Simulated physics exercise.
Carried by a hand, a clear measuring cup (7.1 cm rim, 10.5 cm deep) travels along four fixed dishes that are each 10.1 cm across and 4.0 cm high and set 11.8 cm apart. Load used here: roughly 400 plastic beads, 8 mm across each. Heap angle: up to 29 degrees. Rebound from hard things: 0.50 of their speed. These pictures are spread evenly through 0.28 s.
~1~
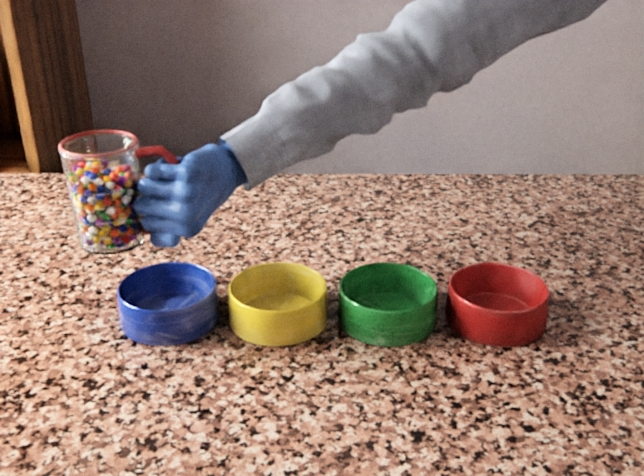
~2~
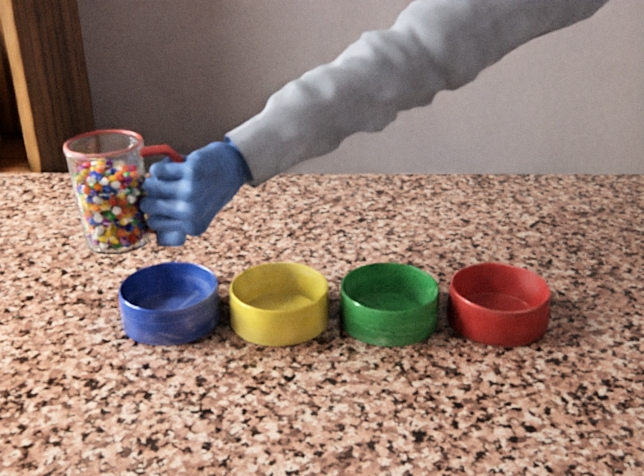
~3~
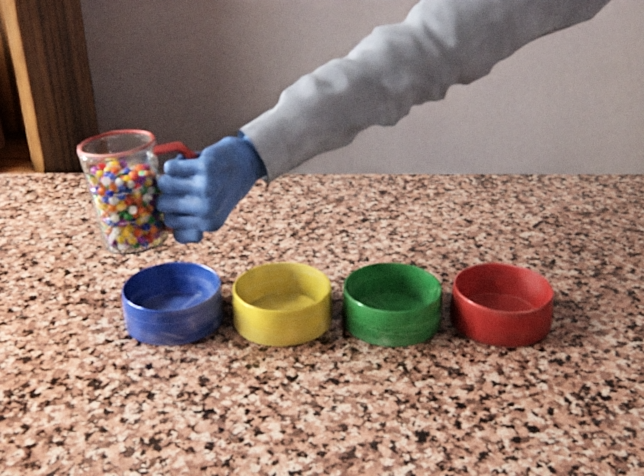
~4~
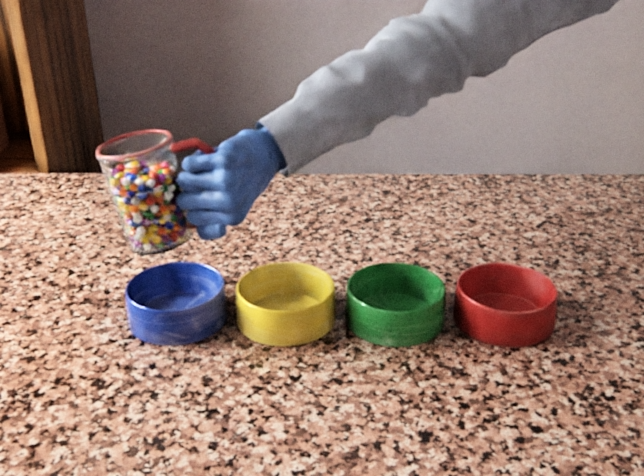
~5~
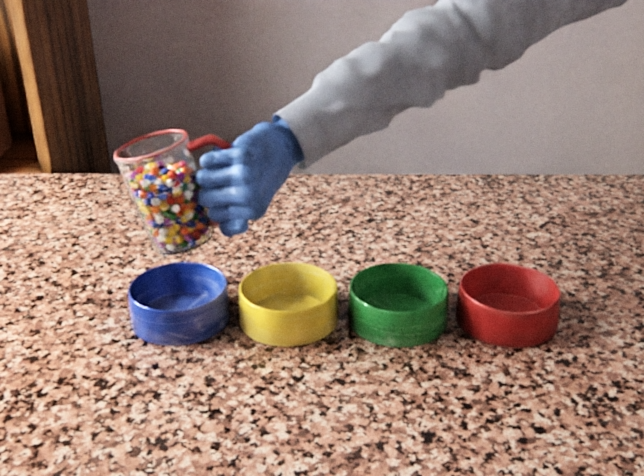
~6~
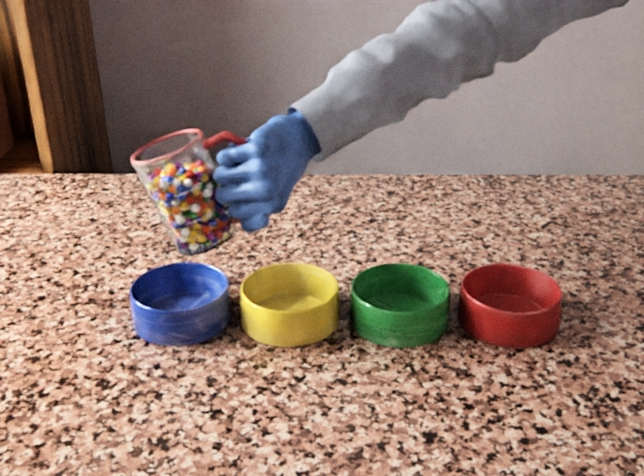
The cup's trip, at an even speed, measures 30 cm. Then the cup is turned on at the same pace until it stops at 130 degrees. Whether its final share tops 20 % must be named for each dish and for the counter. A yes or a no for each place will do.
As I see it, red: Is left with at most a fifth, blue: Is left with at most a fifth, green: Is left with more than a fifth, yellow: Is left with more than a fifth, counter: Is left with more than a fifth.
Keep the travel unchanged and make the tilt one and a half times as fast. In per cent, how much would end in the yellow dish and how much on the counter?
Then yellow 20 and counter 40.
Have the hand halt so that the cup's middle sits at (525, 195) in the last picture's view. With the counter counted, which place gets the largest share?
Counter.
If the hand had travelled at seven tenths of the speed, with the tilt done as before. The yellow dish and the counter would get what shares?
Yellow 20, counter 50.
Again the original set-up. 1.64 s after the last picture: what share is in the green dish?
About 25 per cent by then.
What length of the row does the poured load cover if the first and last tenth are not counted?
14 cm.
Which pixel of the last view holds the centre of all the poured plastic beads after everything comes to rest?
(340, 313) or so.
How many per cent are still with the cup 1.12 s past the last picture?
Around 90 in a hundred.
Then, 0.67 s after the last picture, tilt 70 degrees; cup holds 100 %.
Then, 1.12 s after the last picture, tilt 106 degrees; cup holds 90 %.
Then, 1.64 s after the last picture, tilt 130 degrees; cup holds 0 %, green 25 %, yellow 30 %.
In the end, red 0 %, blue 0 %, green 25 %, yellow 30 %, counter 45 %.
